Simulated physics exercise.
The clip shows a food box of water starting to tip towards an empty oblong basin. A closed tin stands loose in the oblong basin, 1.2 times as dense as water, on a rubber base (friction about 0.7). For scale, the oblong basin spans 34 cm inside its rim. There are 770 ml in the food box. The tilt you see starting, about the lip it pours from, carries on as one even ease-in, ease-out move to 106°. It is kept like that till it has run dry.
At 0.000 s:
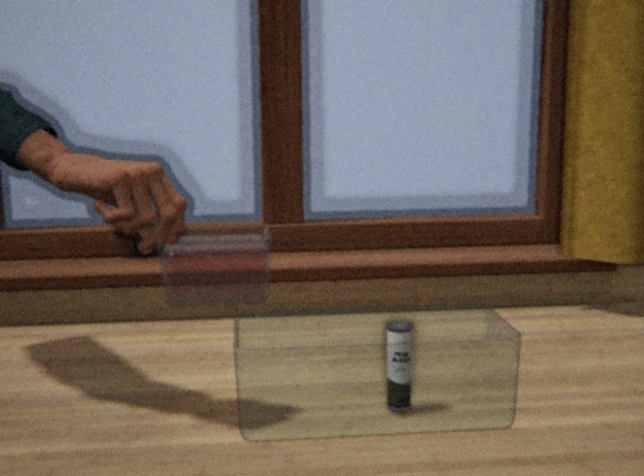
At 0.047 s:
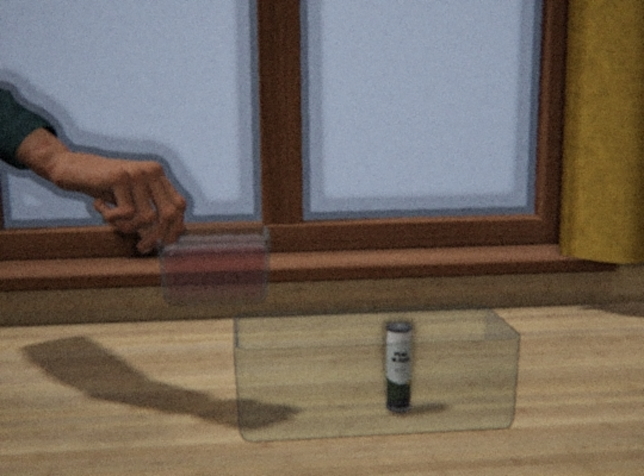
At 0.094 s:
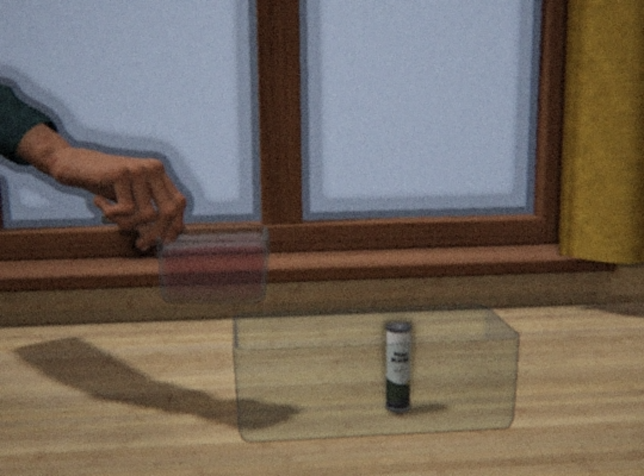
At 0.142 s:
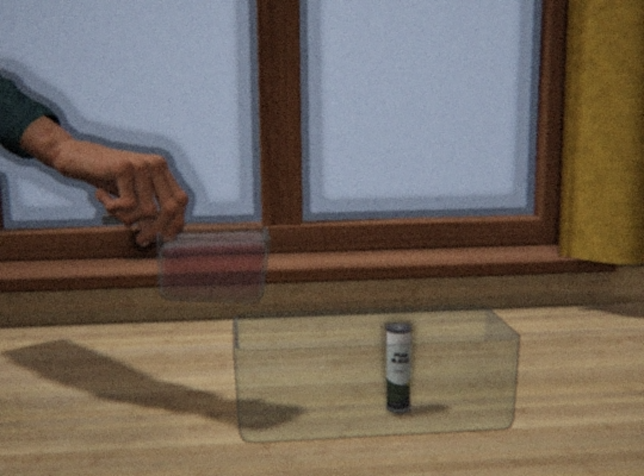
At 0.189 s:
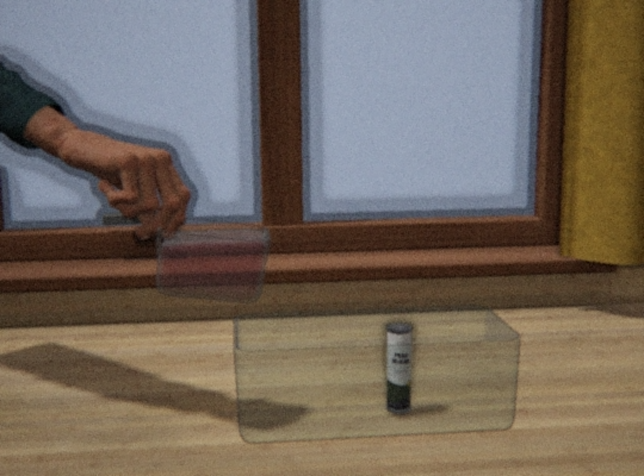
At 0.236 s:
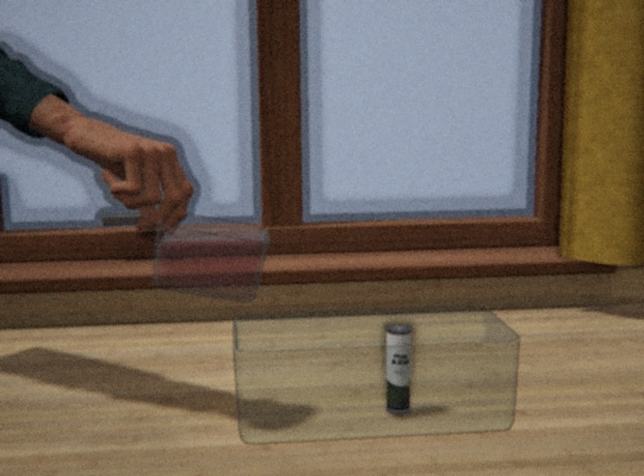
A hand held a clear food box of reddish water above the left side of an empty oblong basin with a closed tin standing inside, then slowly tilted the box slightly to the right.
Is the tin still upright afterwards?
It keeps standing.
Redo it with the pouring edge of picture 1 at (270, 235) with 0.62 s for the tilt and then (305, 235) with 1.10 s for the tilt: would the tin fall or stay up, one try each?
First it goes over; then it goes over.
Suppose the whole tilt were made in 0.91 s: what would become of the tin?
The tin remains upright.
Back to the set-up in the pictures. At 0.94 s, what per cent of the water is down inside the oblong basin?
About 78 per cent.
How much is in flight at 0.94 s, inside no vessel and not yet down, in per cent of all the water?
Near 14 in a hundred.
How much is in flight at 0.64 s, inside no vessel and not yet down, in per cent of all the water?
About 34 per cent.
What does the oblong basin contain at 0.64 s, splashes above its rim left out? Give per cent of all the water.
Some 10 per cent.
By 0.64 s the tilt is 67° and 56 per cent is still to pour; the tin stands where it began.
By 0.94 s the tilt is 101° and 9 per cent is still to pour; the tin stands where it began.
By 1.26 s the tilt is 106° and 0 per cent is still to pour; the tin stands where it began.
By 1.60 s the tilt is 106° and 0 per cent is still to pour; the tin stands where it began.
At rest the tin stands where it began.
